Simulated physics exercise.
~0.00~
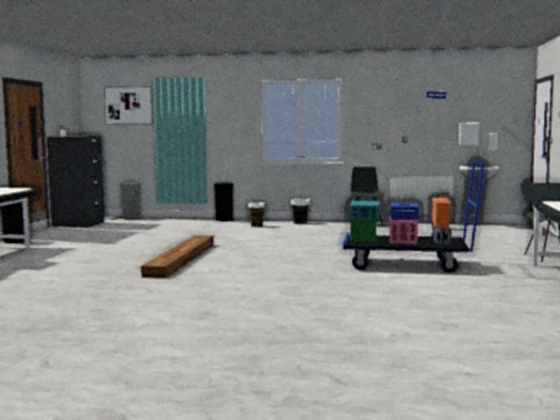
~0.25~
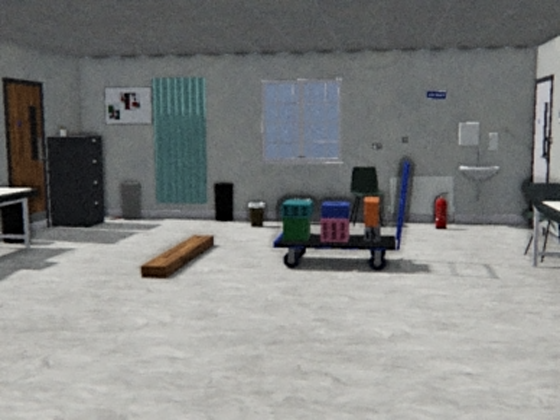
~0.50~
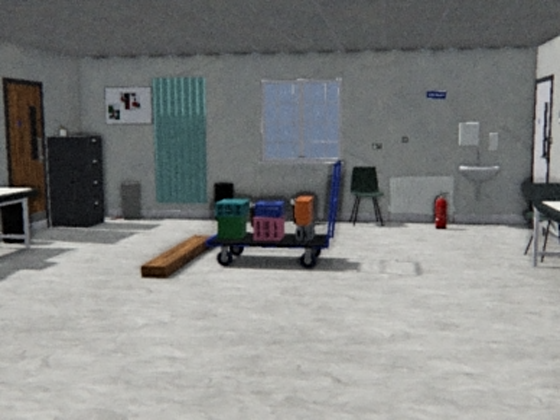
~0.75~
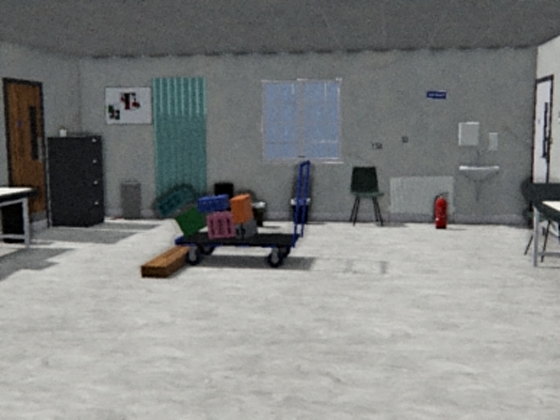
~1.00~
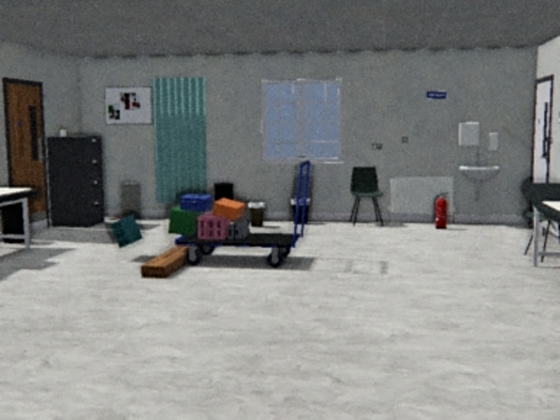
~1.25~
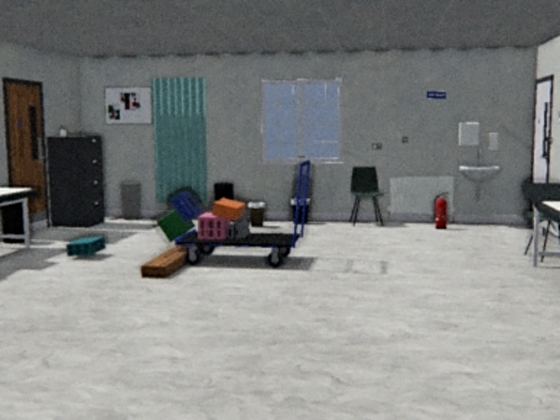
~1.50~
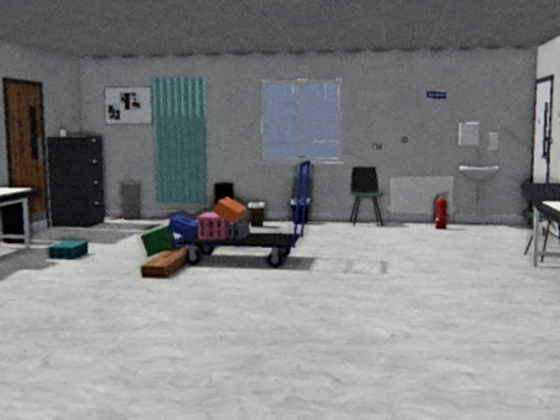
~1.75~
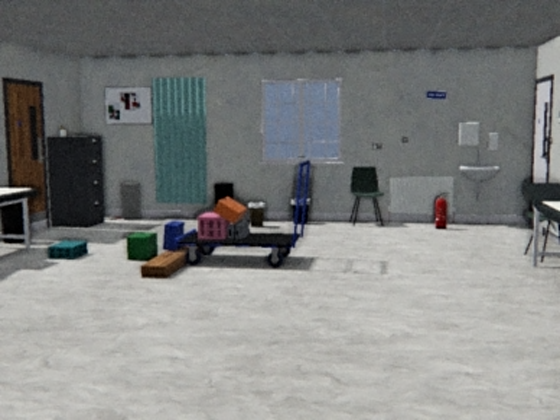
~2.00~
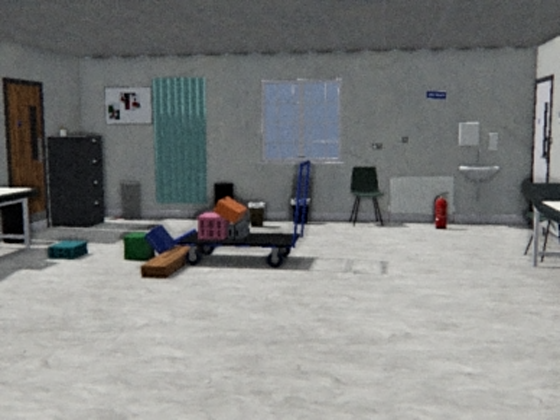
A blue cart stacked with colourful crates and boxes rolled left across a room and stopped abruptly at a low brown kerb, throwing the teal, green and blue ones onto the floor, while the orange one toppled but stayed aboard with the pink and grey pieces.
